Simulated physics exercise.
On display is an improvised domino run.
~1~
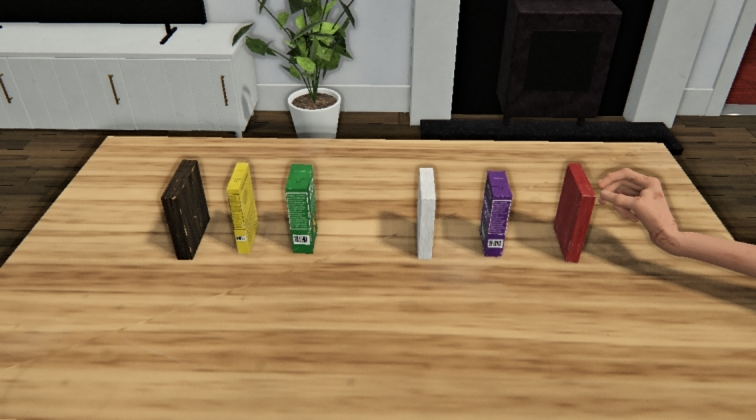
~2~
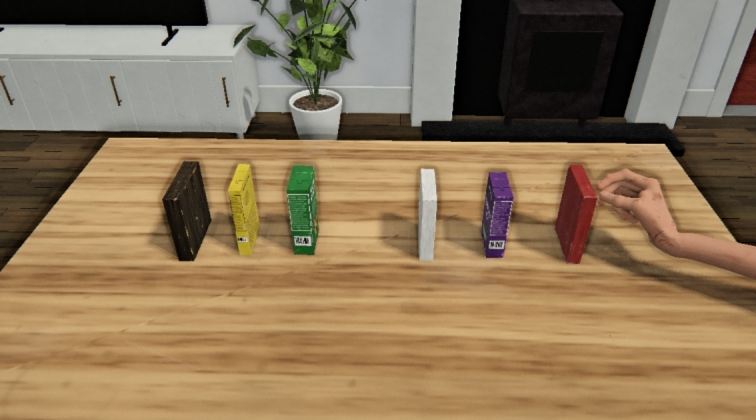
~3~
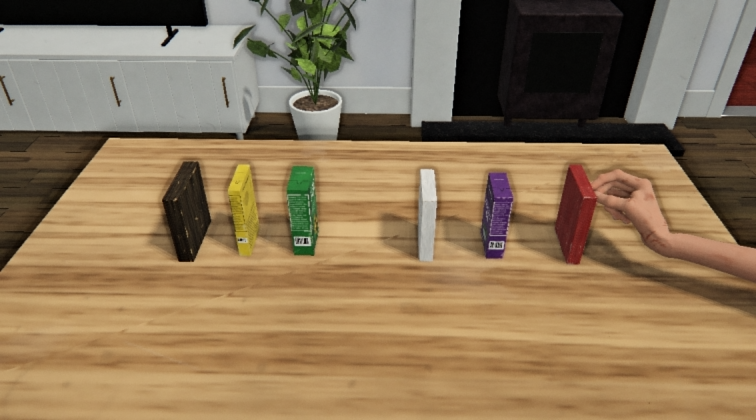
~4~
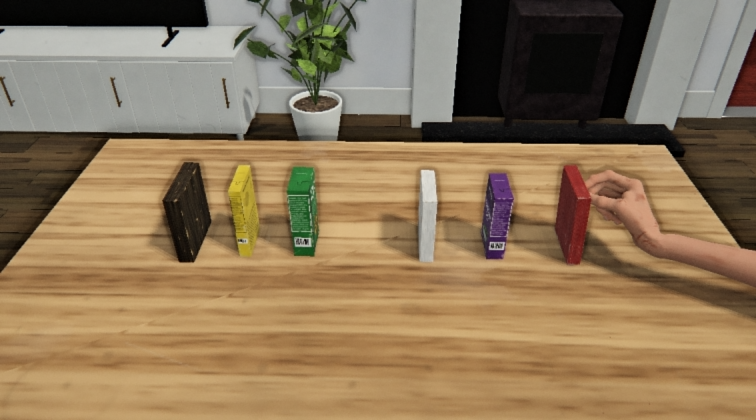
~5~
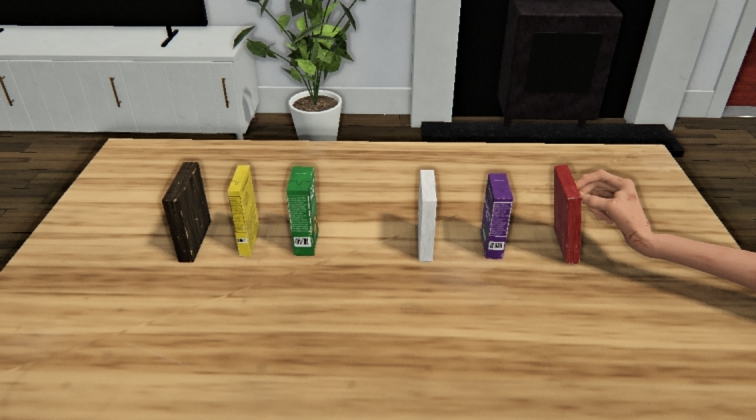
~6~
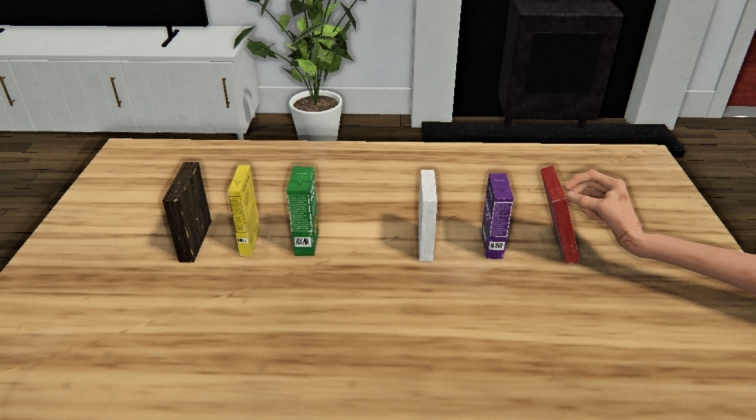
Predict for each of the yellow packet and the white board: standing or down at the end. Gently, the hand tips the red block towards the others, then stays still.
Outcome: The yellow packet does not tip; the white board fails to stay upright.
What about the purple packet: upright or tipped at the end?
At the finish the purple packet has fallen.
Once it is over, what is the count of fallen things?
Total count - 3.
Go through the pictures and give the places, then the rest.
Yellow packet (243, 209); white board (425, 214), in the first frame.
Purple packet (496, 215); green packet (304, 211), in the second frame.
Purple packet (496, 216); green packet (304, 212), in the third frame.
Red block 4° over; purple packet (496, 216); green packet (304, 212), in the fourth frame.
Red block 10° over; purple packet (496, 217); green packet (304, 212), in the fifth frame.
Red block 20° over; yellow packet (245, 211); white board (427, 216), in the sixth frame.
Then, 0.20 s on from there, red block 74° over; purple packet turned 40° from how it was put.
Then, 0.30 s on from there, red block 78° over; white board turned 34° from how it was put near (406, 218); purple packet turned 56° from how it was put.
Then, 0.40 s on from there, red block 90° over; white board on its side near (380, 240); purple packet on its side.
Then, 1.20 s on from there, red block 90° over; white board on its side near (377, 239); purple packet on its side.
In the end, toppled on the table, purple packet and white board; the other 2 unmoved. At the end, from the last picture's camera, yellow packet near (245, 211), white board near (377, 239).
